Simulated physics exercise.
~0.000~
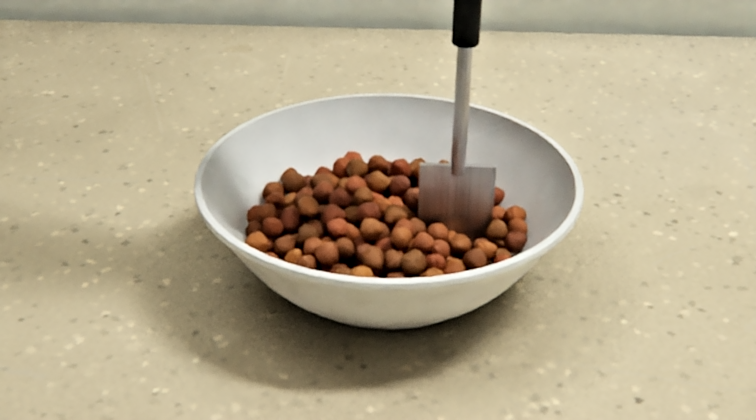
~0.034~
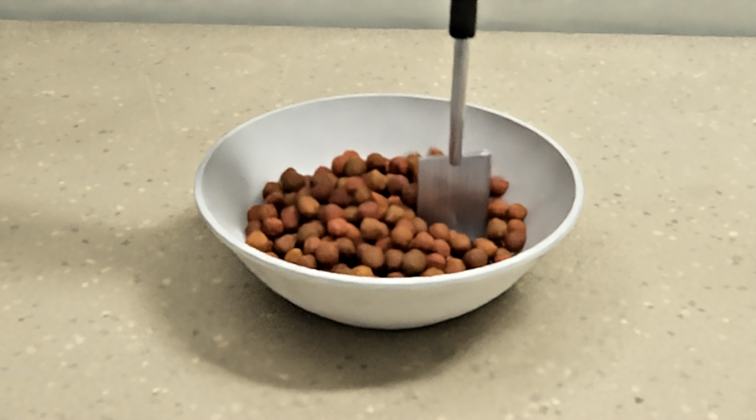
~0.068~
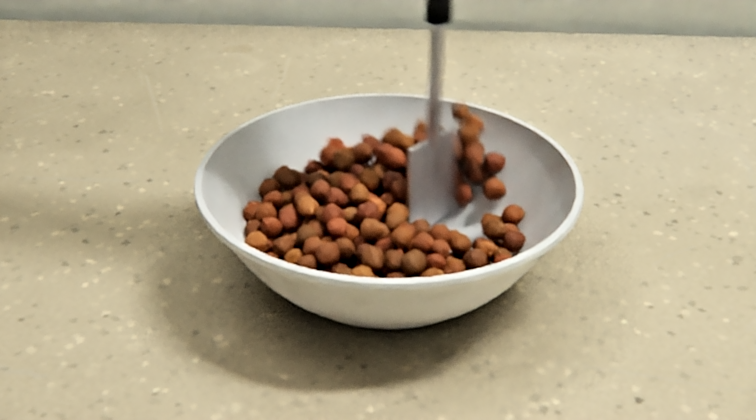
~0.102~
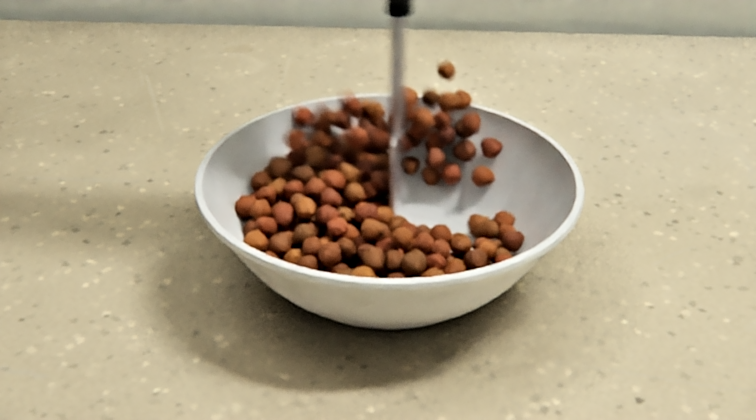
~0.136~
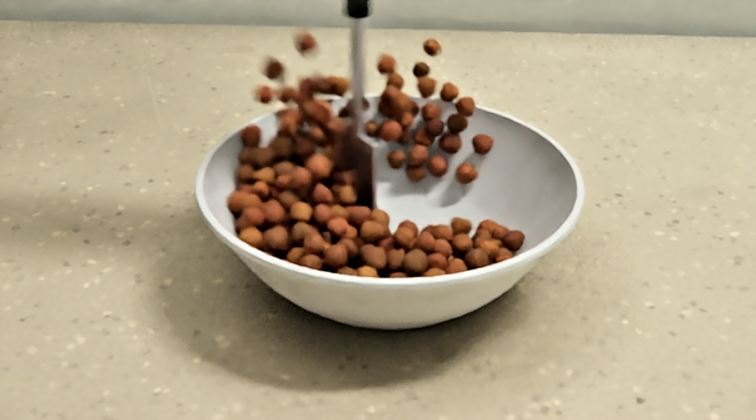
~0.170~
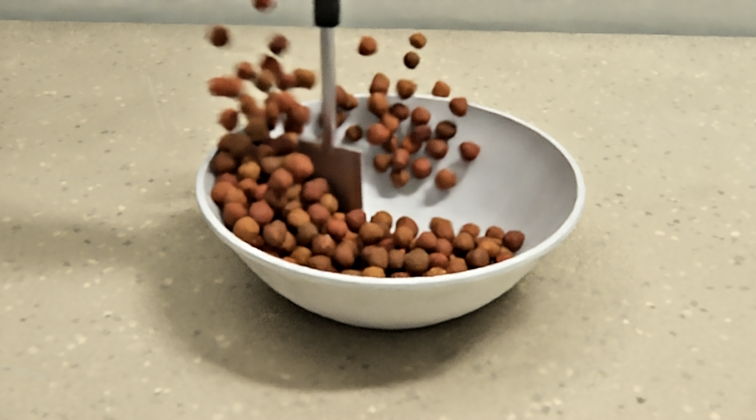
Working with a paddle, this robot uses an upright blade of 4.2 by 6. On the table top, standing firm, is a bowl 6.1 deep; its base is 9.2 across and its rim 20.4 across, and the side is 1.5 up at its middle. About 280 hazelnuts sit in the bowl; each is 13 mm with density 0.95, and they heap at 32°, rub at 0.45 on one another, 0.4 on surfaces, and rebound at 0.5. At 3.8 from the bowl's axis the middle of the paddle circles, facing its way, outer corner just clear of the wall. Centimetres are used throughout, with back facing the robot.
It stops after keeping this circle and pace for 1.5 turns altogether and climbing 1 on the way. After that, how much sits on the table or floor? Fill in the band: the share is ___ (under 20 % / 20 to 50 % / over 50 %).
The share is 20 to 50 %.
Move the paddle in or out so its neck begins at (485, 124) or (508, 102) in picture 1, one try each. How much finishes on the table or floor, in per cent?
Around 45 per cent on the first try, around 25 per cent on the second.
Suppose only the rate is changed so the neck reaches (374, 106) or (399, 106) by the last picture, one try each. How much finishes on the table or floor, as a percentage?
Some 10 and 10 per cent respectively.
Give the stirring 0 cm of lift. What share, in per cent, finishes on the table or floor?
About 35 percent.
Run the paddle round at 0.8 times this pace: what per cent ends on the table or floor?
I'd put it near 20 %.
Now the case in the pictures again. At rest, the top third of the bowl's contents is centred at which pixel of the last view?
(373, 227).
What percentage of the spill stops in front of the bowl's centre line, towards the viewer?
Close to 70 percent, I reckon.
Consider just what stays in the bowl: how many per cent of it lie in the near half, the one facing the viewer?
50 %.
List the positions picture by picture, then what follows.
In the first frame, the paddle neck at (460, 140), 0° round; upper third of the load around (376, 215), from x 255 to 520, top at y 160; 282 in the bowl.
In the second frame, the paddle neck at (457, 131), 15° round; upper third of the load around (380, 208), from x 255 to 515, top at y 160.
In the third frame, the paddle neck at (434, 114), 50° round; upper third of the load around (377, 189), from x 255 to 515, top at y 115.
In the fourth frame, the paddle neck at (397, 106), 86° round; upper third of the load around (352, 162), from x 250 to 515, top at y 70; 281 in the bowl, 1 in flight or on the tool.
In the fifth frame, the paddle neck at (358, 108), 121° round; upper third of the load around (317, 144), from x 240 to 515, top at y 45; 280 in the bowl, 2 in flight or on the tool.
In the sixth frame, the paddle neck at (329, 119), 157° round; upper third of the load around (279, 143), from x 220 to 515, top at y 0; 269 in the bowl, 13 in flight or on the tool.
After 0.31 s, 302° round, highest piece 11 above the table; 231 in the bowl, 17 on the table or floor, 34 in flight or on the tool.
After 0.45 s, 87° round, highest piece 8 above the table; 207 in the bowl, 64 on the table or floor, 11 in flight or on the tool.
After 0.72 s, 180° round, highest piece 5 above the table; 201 in the bowl, 81 on the table or floor.
After 1.42 s, 180° round, highest piece 5 above the table; 201 in the bowl, 81 on the table or floor.
In the end, 201 in the bowl, 81 on the table or floor. That is 29 % on the table or floor.
